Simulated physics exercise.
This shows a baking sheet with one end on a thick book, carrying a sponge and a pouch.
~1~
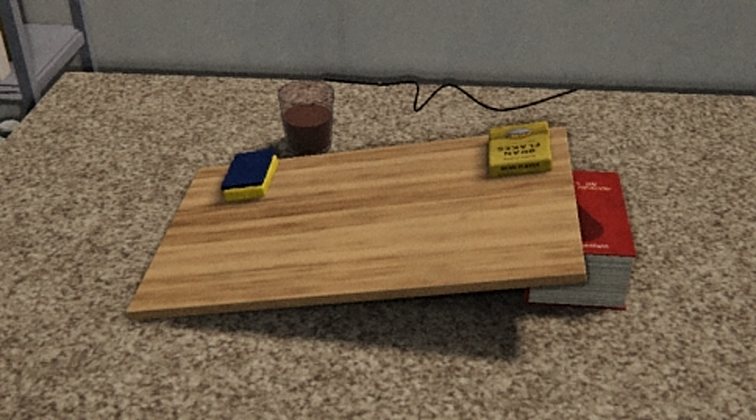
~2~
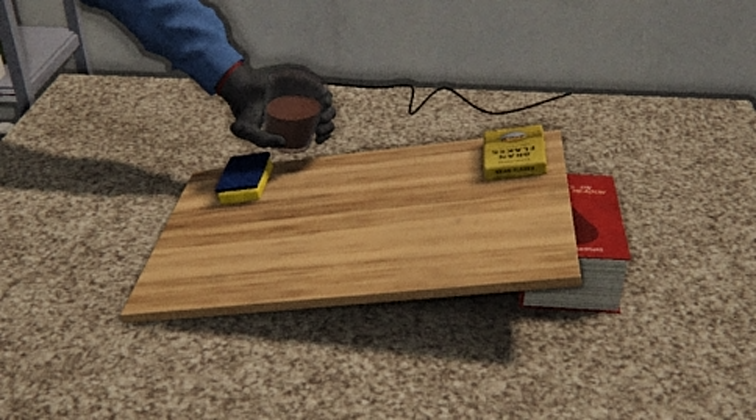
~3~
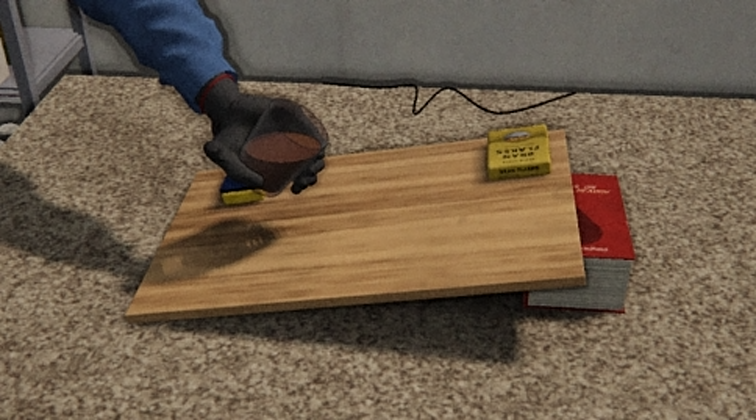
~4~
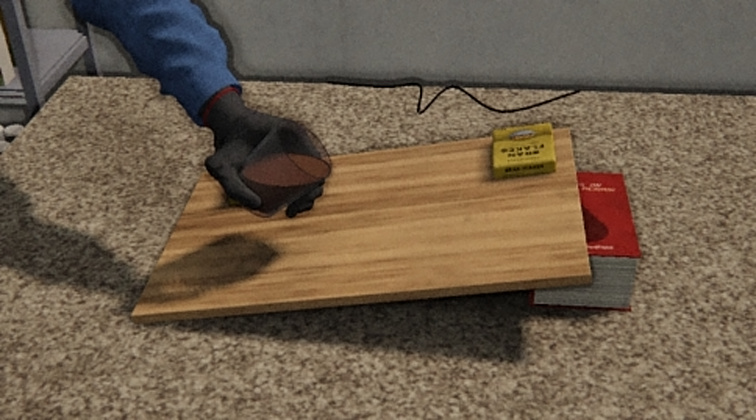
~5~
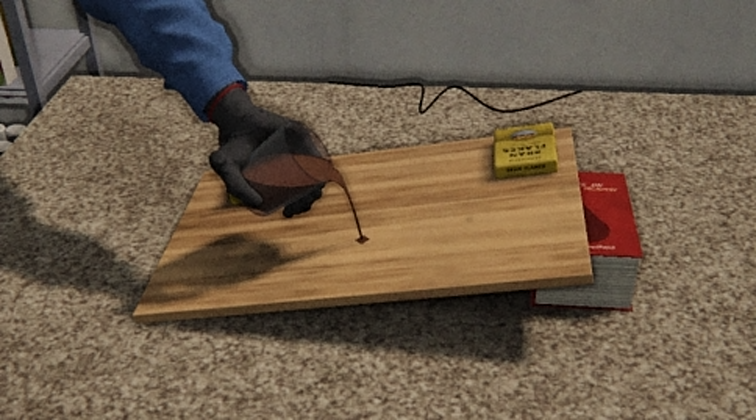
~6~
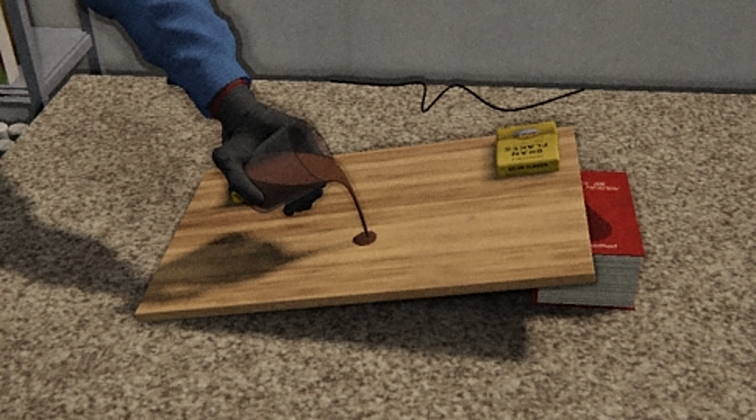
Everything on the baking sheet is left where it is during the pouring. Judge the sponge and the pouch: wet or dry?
On the left the sponge: Dry, on the right the pouch: Dry.
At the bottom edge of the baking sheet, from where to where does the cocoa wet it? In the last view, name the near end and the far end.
From (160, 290) to (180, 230).
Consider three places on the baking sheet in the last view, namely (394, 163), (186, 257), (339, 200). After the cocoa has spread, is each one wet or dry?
First spot: Missed; second: Touched; third: Missed.
Next, it runs down to the left; the sponge is clear of it; the pouch is clear of it.
After that, it runs down to the left and off the end; the sponge is clear of it; the pouch is clear of it.
Finally, it runs down to the left and off the end; the sponge is clear of it; the pouch is clear of it.
